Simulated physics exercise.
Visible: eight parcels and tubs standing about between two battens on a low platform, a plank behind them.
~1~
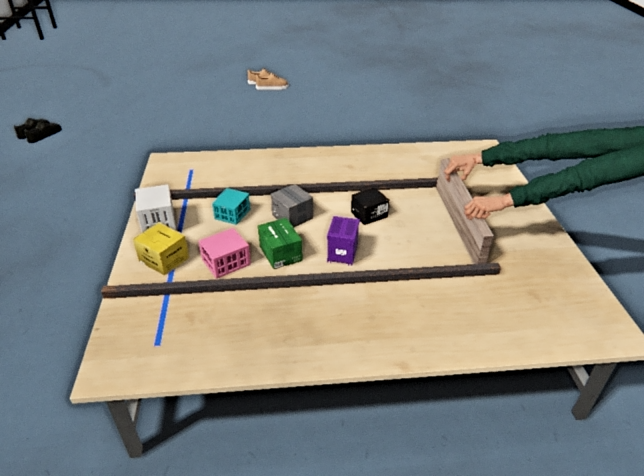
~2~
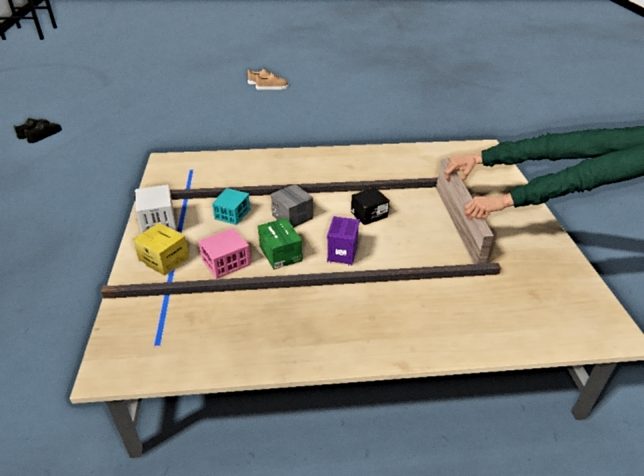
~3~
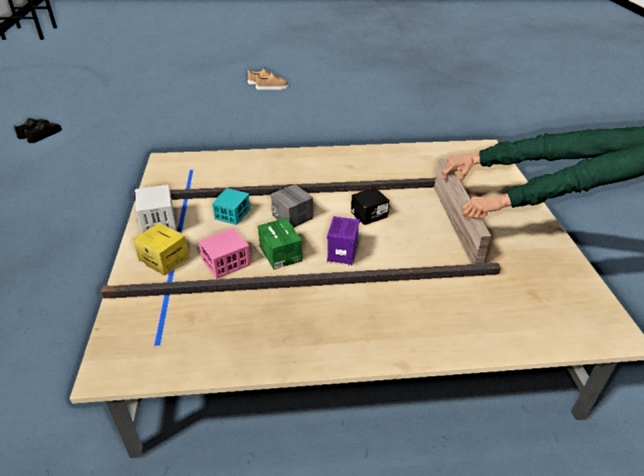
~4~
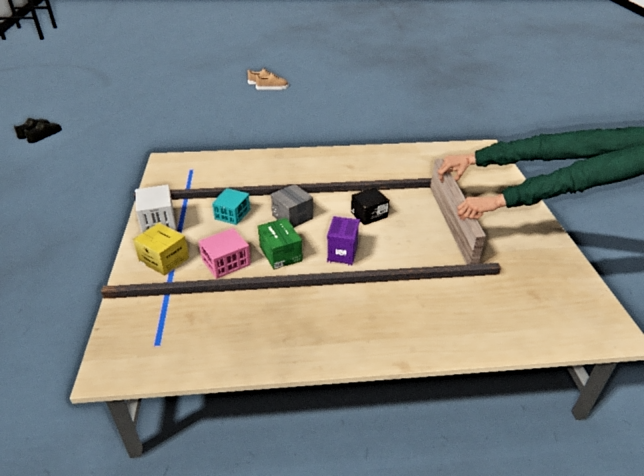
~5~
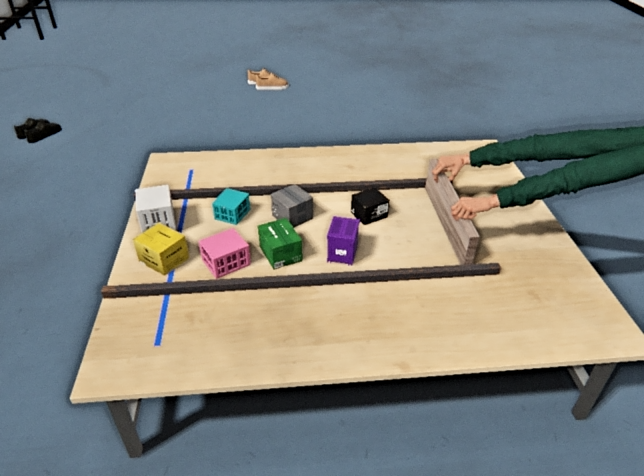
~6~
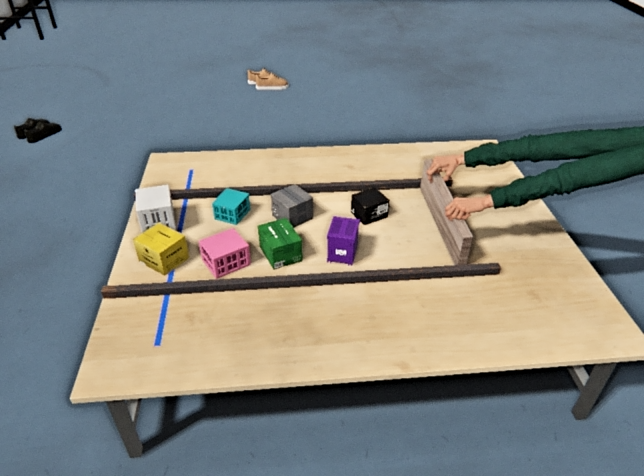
At the start, eight coloured crates and boxes stand between two dark battens on a wooden table, with two hands holding a plank at the right. The hands then slide the plank slightly left towards them, while the crates and boxes stay still, untouched.
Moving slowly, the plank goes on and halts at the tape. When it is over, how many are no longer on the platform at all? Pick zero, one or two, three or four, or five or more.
The answer is three or four.
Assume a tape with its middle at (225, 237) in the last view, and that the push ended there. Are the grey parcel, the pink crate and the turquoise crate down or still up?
Looking at each in turn, the grey parcel is still there, the pink crate is still there, and the turquoise crate is still there.
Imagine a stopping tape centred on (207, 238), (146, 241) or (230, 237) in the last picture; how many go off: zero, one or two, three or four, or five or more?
Going through the places as listed, I'd say one to two, then 5 or more, then one to two.
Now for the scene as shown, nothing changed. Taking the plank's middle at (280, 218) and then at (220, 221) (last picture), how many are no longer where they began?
The counts are 7 and 8.
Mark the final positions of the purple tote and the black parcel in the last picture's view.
For the purple tote it's (156, 253), and for the black parcel it's (165, 213).
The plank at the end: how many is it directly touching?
That makes 2.
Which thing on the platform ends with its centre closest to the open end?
Answer: The grey parcel.
Early on, none off yet; white crate at rest near (156, 212); yellow box at rest near (162, 249); pink crate at rest near (225, 253).
Finally, the number that fall off is three or four; lost, turquoise crate, pink crate, yellow box and white crate.
